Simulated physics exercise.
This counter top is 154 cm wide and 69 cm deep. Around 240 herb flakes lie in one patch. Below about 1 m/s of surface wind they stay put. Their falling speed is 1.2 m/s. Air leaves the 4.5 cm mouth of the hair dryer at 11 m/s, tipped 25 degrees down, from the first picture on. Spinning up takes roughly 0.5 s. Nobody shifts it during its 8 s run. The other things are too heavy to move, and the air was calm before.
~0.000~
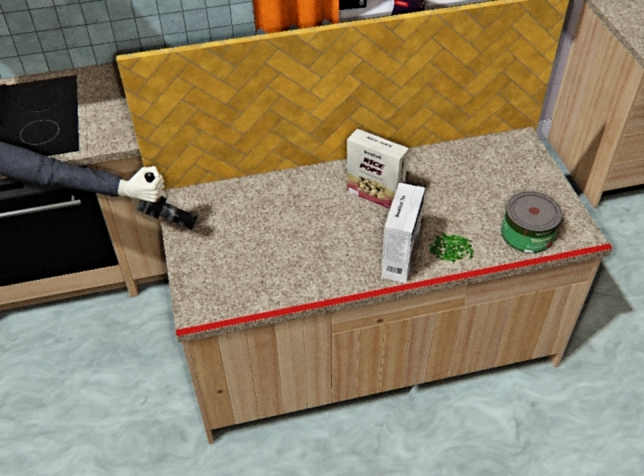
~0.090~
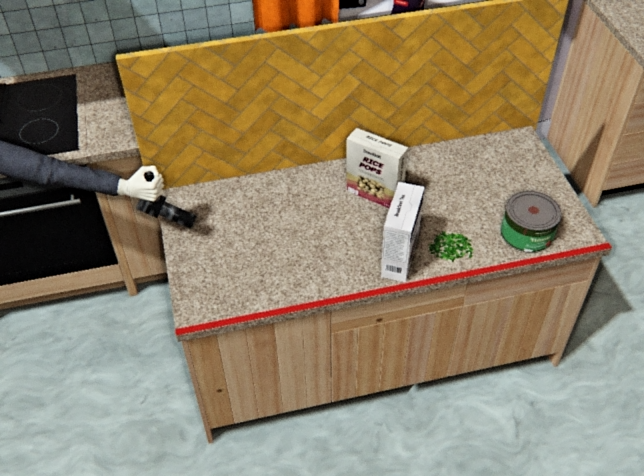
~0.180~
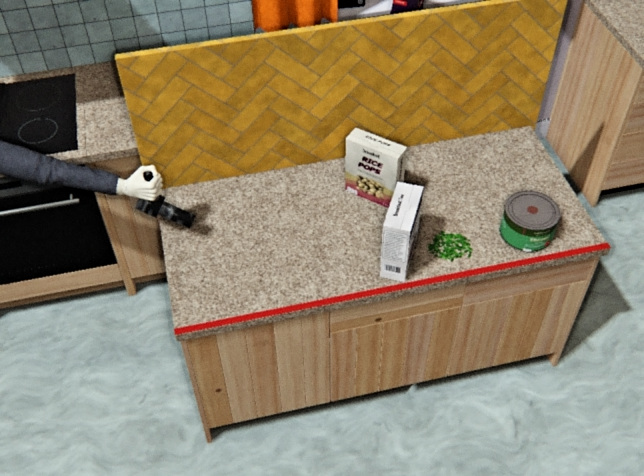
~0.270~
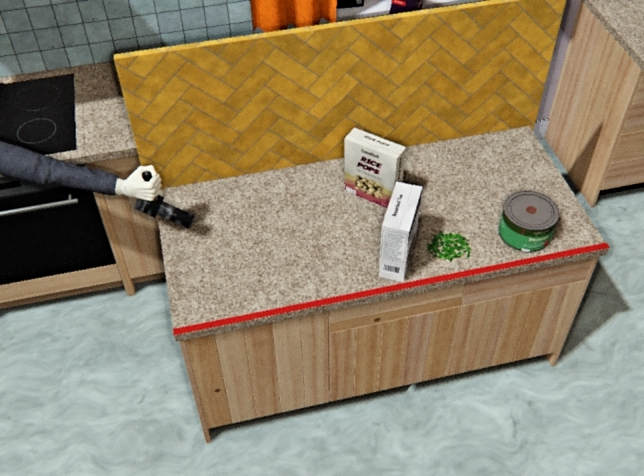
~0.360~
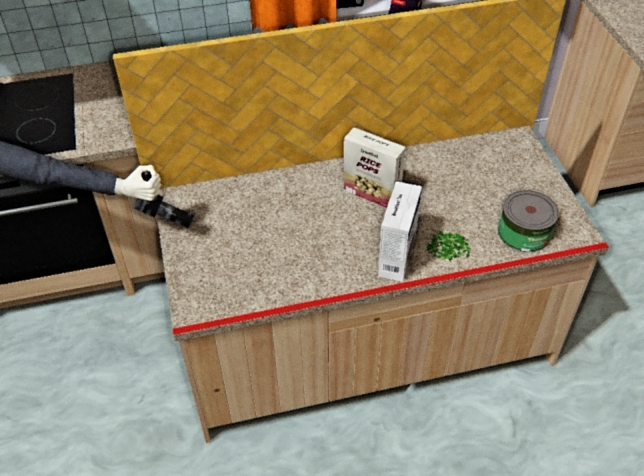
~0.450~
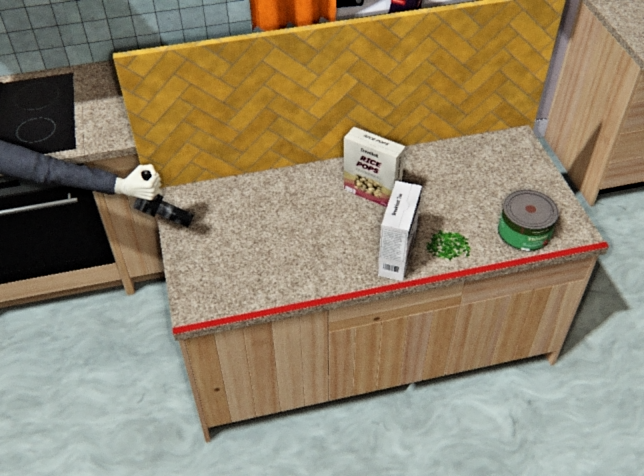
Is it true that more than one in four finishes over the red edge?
More than a quarter over the red edge: No.
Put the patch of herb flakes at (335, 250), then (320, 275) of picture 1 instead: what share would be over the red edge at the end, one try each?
In turn about 10 %, 100 %.
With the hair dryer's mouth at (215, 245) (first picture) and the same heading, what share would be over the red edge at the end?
In that case some 0 per cent.
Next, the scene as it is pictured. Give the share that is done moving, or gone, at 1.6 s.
Some 80 per cent.
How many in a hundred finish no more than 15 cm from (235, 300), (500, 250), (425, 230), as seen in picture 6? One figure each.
In turn about 0 %, 20 %, 80 %.
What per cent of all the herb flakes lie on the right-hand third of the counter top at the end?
Some 20 per cent.
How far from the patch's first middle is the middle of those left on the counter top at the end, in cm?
About 0 cm.
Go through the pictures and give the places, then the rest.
In the first frame, the middle of the herb flakes is near (450, 247), none has stirred yet and the mouth of the hair dryer is at (194, 223).
In the second frame, the middle of the herb flakes is near (450, 245), none has stirred yet and the red edge is centred on (404, 290).
In the third frame, the middle of the herb flakes is near (449, 245), none has stirred yet, the top of a carton is at (404, 206) and the top of a large tin is at (533, 210).
In the fourth frame, the middle of the herb flakes is near (448, 245) and none has stirred yet.
In the fifth frame, the middle of the herb flakes is near (447, 244) and none has stirred yet.
In the sixth frame, the middle of the herb flakes is near (447, 244) and none has stirred yet.
After 1.6 s the count stands so, 0 % are over the red edge; the middle of those still in play is near (447, 244).
After 2.6 s the count stands so, 0 % are over the red edge; the middle of those still in play is near (447, 244).
After 4.4 s the count stands so, 0 % are over the red edge; the middle of those still in play is near (447, 244).
After 8.0 s, at the end, 0 % are over the red edge; the middle of those still in play is near (447, 244).
